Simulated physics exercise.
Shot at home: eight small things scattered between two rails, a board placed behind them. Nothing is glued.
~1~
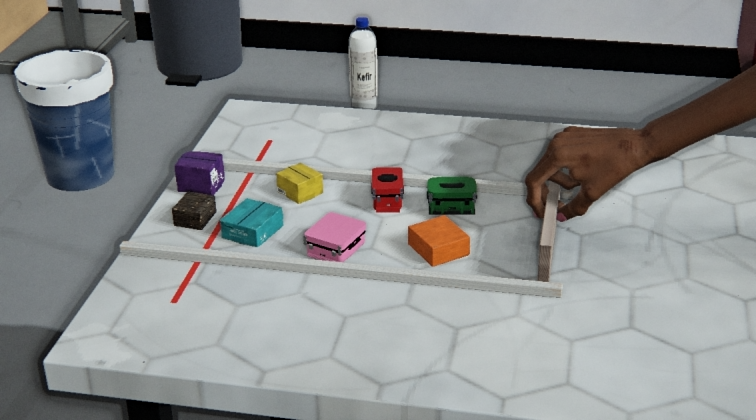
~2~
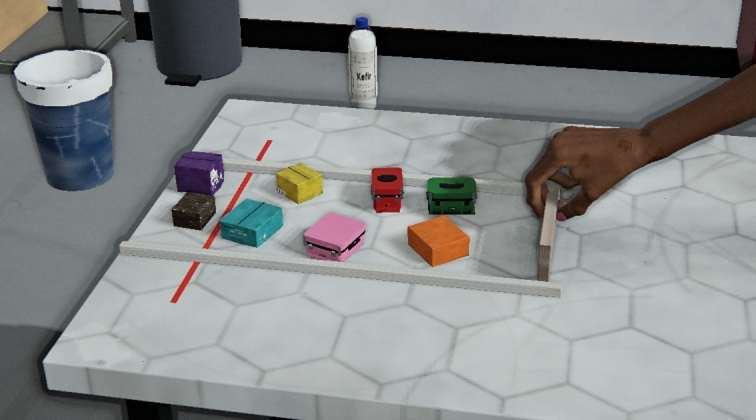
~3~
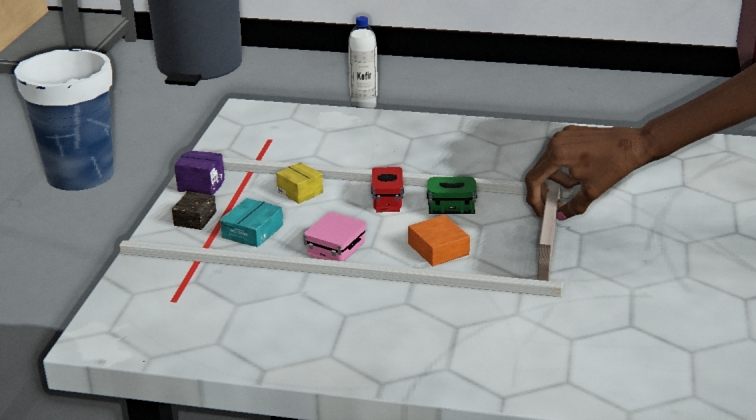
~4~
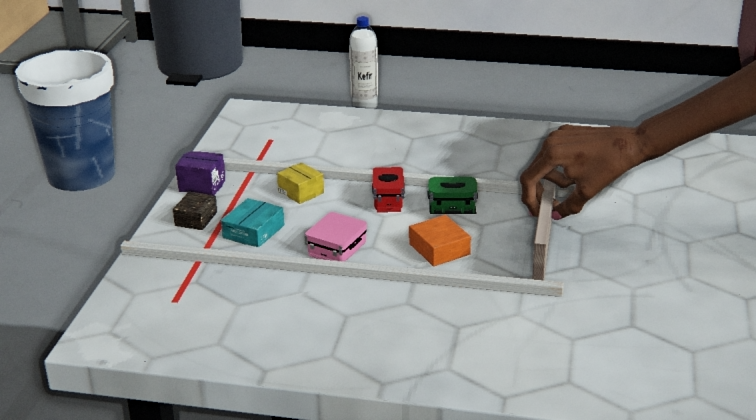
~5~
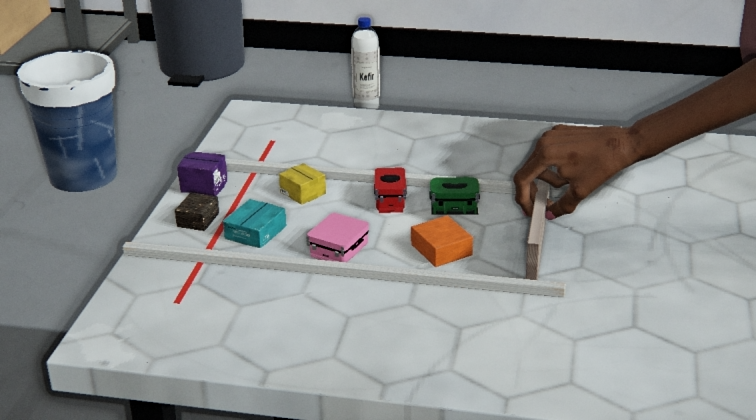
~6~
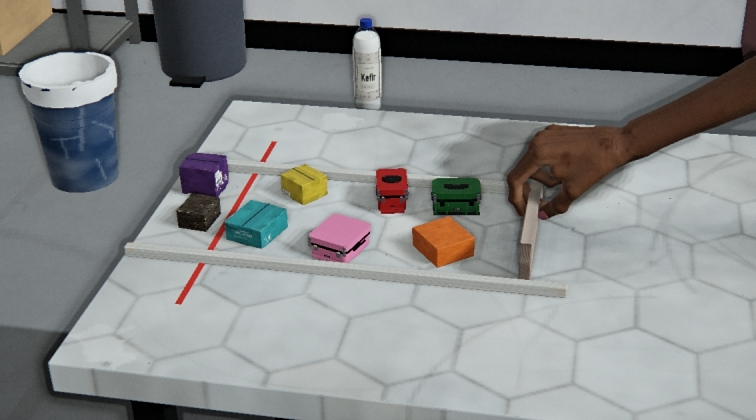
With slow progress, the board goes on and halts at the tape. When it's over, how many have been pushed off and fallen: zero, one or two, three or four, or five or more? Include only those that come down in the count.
The table loses three, maybe four.
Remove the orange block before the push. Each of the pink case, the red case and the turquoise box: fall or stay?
Result: Pink case stays, red case stays, turquoise box stays.
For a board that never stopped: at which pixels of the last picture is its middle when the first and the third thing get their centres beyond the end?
It sits around (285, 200) and after that around (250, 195).
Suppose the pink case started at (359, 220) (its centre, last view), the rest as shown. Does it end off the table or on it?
This time it stays where it is.
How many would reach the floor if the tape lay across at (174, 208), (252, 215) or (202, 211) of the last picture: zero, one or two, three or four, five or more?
In order: Five or more, one or two, more than four.
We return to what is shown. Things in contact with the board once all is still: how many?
Number: 3.
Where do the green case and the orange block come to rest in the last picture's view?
The green case at (225, 176), the orange block at (209, 207).
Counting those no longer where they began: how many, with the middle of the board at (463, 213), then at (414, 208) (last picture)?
At that stage 2; at the next, 4.
Early on, none off yet; purple box at rest near (204, 174); black block at rest near (199, 212); turquoise box at rest near (257, 224).
A while later, none off yet; purple box at rest near (204, 174); black block travelled a little near (185, 208); turquoise box travelled about its own width near (215, 216).
Finally, the number that fall off is three or four; lost, yellow box, black block and purple box.
